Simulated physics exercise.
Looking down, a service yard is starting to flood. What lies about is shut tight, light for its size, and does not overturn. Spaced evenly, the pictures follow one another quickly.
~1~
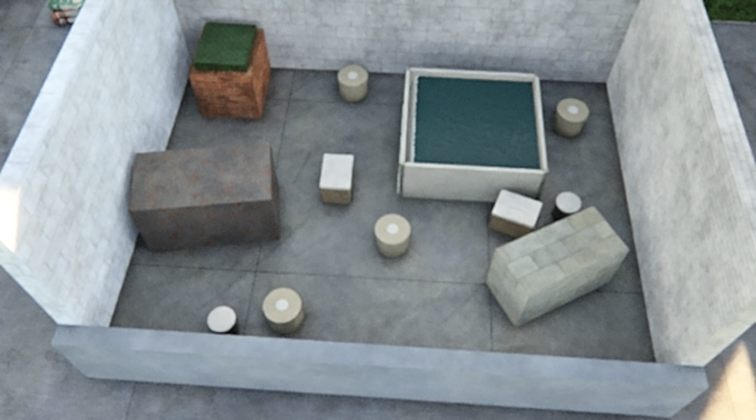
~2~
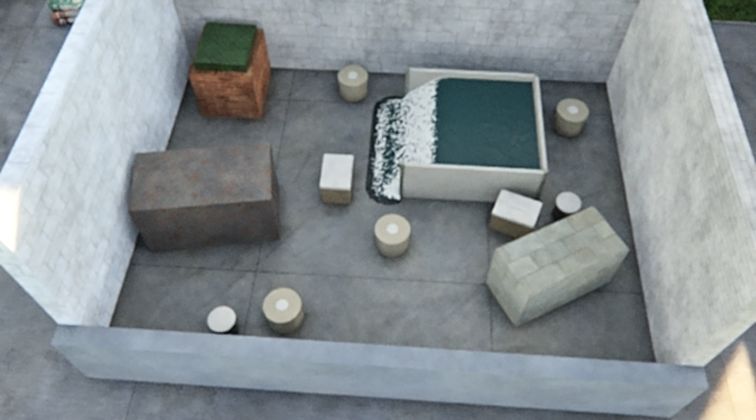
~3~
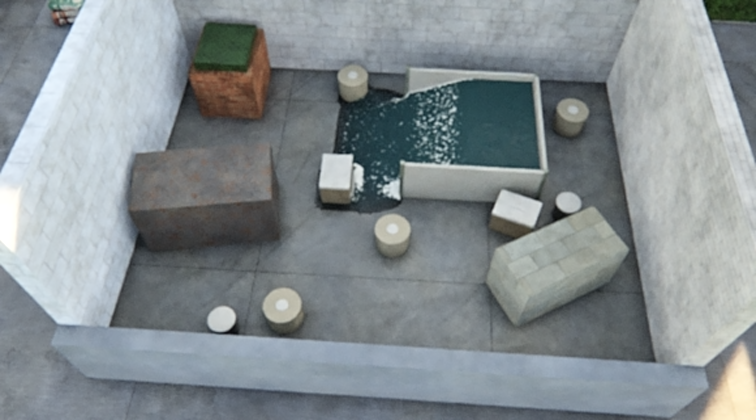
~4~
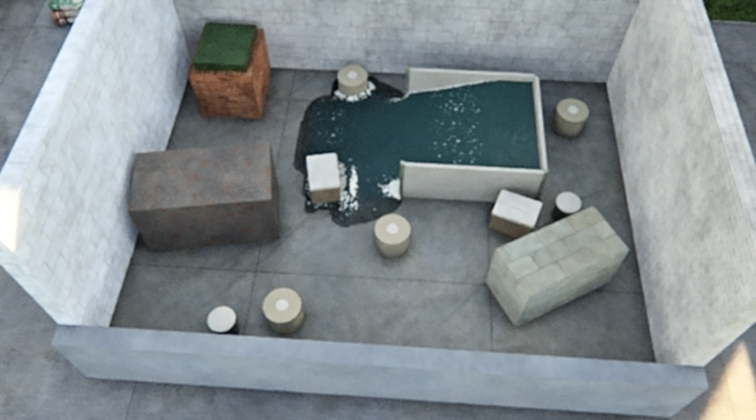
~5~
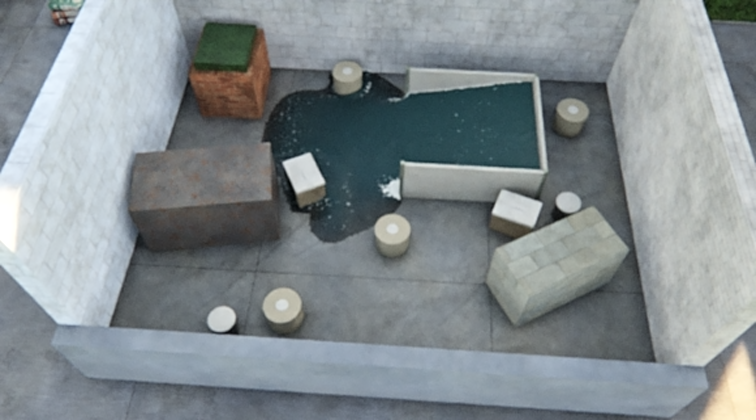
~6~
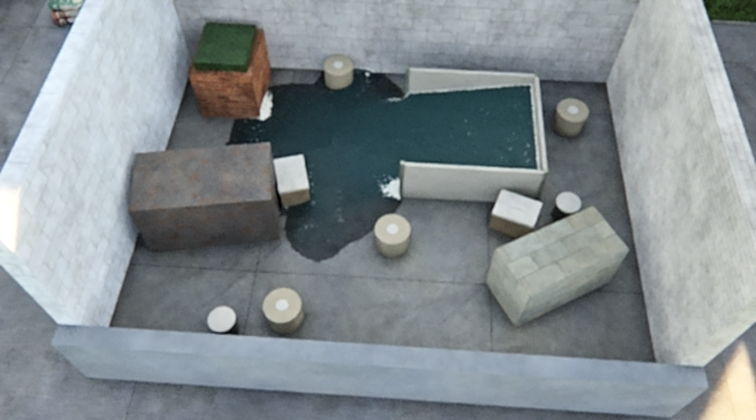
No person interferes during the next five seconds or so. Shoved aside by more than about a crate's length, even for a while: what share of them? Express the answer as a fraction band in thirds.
Fraction band: 1/3 to 2/3.
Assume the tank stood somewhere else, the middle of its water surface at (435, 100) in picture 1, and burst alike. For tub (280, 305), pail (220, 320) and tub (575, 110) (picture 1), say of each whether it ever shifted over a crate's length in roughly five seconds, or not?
In order: Remained close by, remained close by, remained close by.
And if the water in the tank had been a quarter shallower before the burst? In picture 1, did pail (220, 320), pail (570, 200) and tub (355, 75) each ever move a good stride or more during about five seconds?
First: Goes past it; second: Falls short; third: Goes past it.
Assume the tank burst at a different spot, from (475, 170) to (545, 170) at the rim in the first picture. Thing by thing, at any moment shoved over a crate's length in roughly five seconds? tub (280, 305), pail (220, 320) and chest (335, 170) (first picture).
In turn: Cleared that distance, cleared that distance, stayed short.
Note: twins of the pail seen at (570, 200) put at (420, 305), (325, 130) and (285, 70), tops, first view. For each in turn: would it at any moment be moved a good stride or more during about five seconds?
Twin one: Barely shifts; twin two: Slides well clear; twin three: Barely shifts.
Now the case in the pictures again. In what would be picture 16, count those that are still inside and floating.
That number is 4.
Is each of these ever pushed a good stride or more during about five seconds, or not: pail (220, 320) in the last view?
Short answer: At least that much.
A moment on, 2 of 10 are well off their spots; 2 afloat.
Next, 3 of 10 are well off their spots; 4 afloat.
Later, 3 of 10 are well off their spots; 5 afloat.
In the end, 5 of 10 are well off their spots, and 5 have been at some point; 6 afloat.
